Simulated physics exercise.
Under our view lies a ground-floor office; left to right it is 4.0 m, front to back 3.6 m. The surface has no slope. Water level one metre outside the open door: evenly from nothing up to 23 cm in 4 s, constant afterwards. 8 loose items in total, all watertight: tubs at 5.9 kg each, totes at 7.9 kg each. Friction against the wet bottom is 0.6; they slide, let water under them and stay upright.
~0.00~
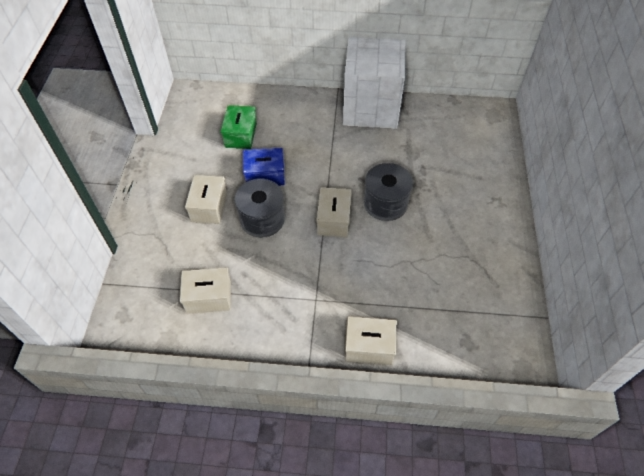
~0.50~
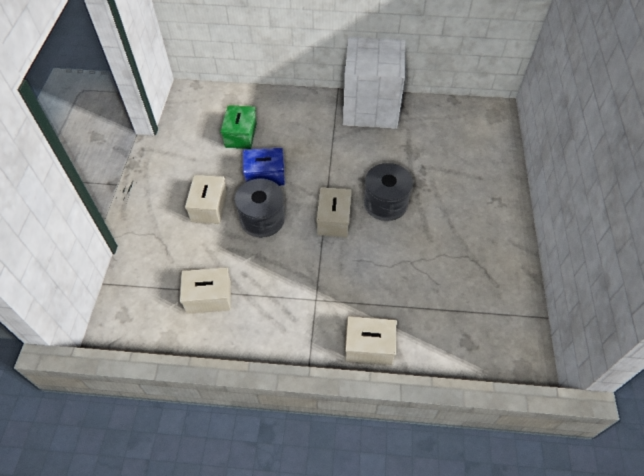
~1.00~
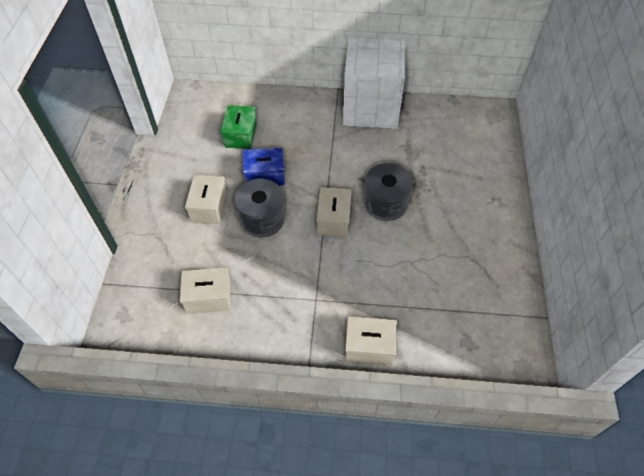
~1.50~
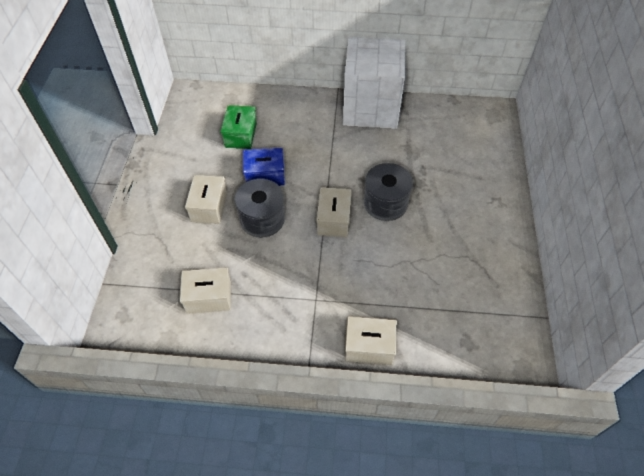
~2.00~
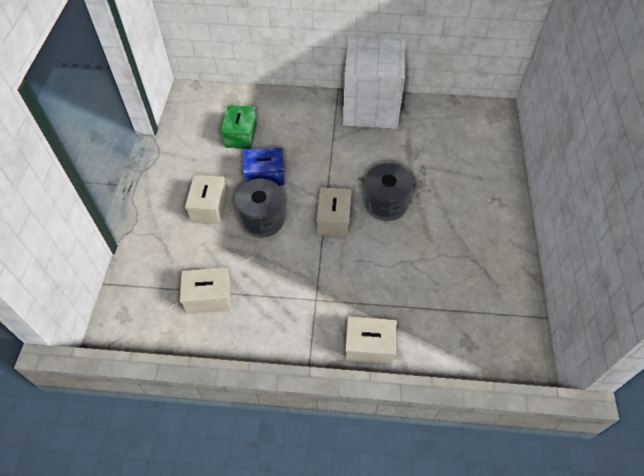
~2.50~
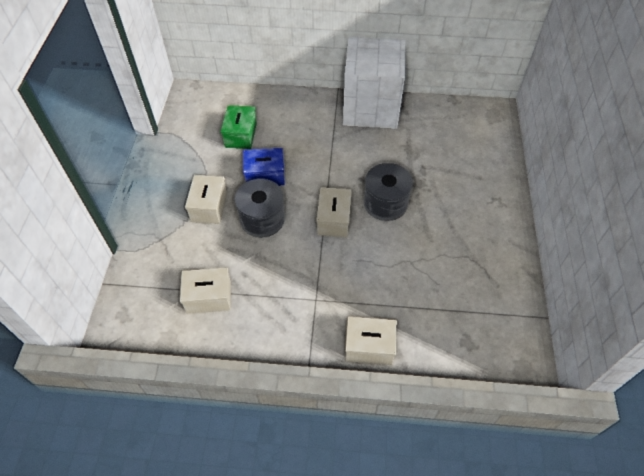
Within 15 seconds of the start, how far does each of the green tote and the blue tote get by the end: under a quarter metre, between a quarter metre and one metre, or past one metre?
Green tote: Between a quarter metre and one metre; blue tote: Past one metre.
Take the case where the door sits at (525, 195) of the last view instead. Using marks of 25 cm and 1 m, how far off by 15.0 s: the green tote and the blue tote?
Green tote: Drifts slightly; blue tote: Goes a long way.
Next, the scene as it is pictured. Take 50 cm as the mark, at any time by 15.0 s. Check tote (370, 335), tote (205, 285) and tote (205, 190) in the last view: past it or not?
The first is bigger, the second not bigger and the third bigger.
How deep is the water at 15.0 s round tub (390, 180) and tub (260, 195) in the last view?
22 and 18 cm.
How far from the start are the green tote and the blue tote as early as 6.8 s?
Roughly 80 and 250 cm.
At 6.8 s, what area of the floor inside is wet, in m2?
Wet: Near 14 m2.
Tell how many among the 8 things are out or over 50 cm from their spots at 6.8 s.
I get 7.
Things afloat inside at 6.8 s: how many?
At that time the total is 7.
After 3.5 s the green tote is near (238, 119), 0.0 m from its start, aground; the blue tote is near (267, 160), 0.0 m from its start, aground; 0 afloat.
After 6.8 s the green tote is near (288, 85), 0.7 m from its start, afloat; the blue tote is near (506, 140), 2.5 m from its start, afloat; 7 afloat.
After 11.0 s the green tote is near (178, 102), 0.7 m from its start, afloat; the blue tote is near (497, 137), 2.4 m from its start, afloat; 8 afloat.
After 15.0 s the green tote is near (270, 92), 0.5 m from its start, afloat; the blue tote is near (477, 128), 2.2 m from its start, afloat; 8 afloat.
